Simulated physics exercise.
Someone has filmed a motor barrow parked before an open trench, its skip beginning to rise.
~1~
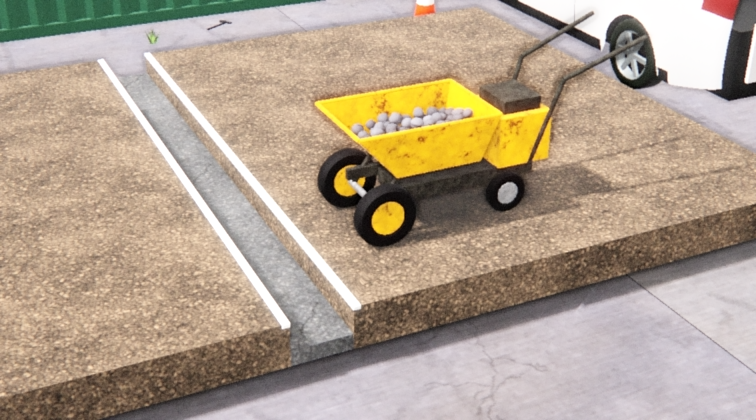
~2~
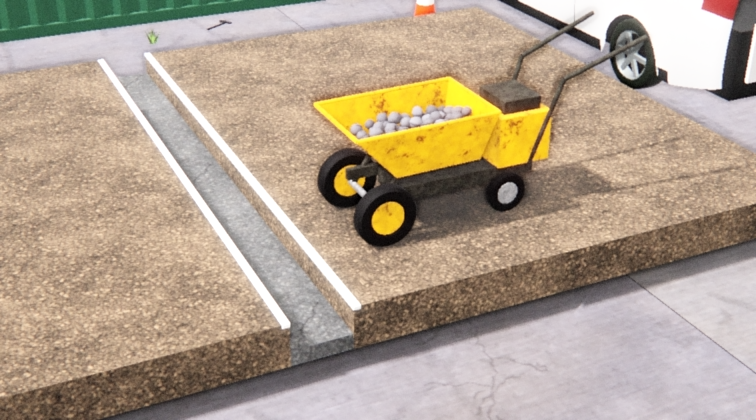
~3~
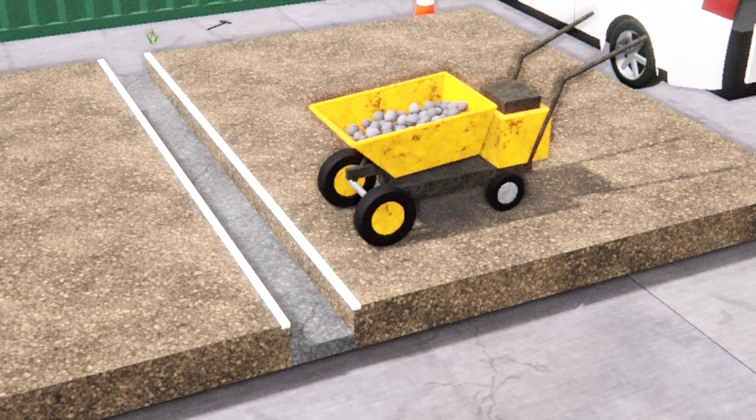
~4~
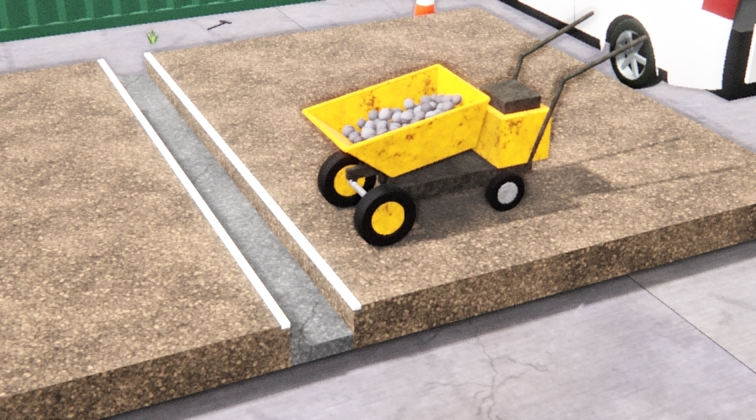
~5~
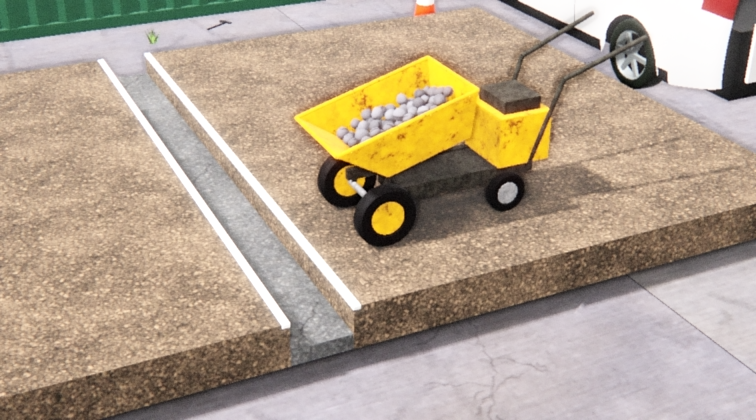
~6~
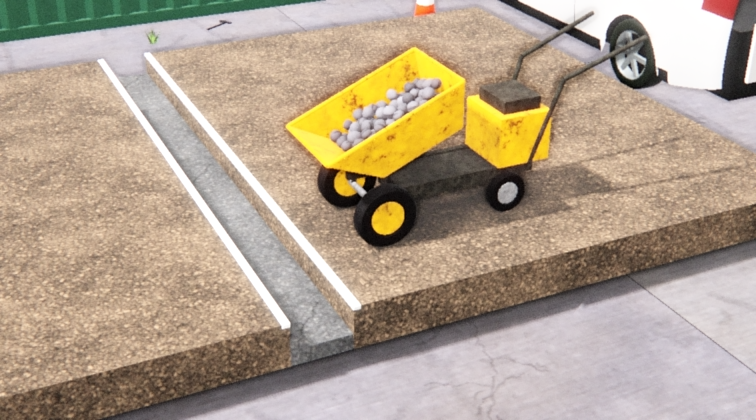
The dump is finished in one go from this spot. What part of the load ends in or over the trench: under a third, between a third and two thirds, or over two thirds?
The trench ends with over two thirds of it.
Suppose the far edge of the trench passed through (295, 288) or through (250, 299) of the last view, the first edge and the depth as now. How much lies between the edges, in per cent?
About 30 and 100 per cent.
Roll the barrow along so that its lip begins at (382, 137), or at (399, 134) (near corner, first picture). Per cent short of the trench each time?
The first gives 0 %, the second 20 %.
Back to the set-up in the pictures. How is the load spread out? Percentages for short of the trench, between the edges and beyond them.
Short near 0; between near 90; beyond near 5.
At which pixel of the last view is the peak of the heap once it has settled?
Close to (192, 257).
Shortly afterwards, skip tipped steeply; the whole lot in the skip.
Next, skip tipped right over; the bulk in the skip; near a quarter in or heaped over the trench; only a few falling.
Some moments later, skip tipped right over; a little in the skip; the bulk in or heaped over the trench; a little beyond it.
In the end, skip tipped right over; only a few in the skip; all but a few in or heaped over the trench; a little beyond it.
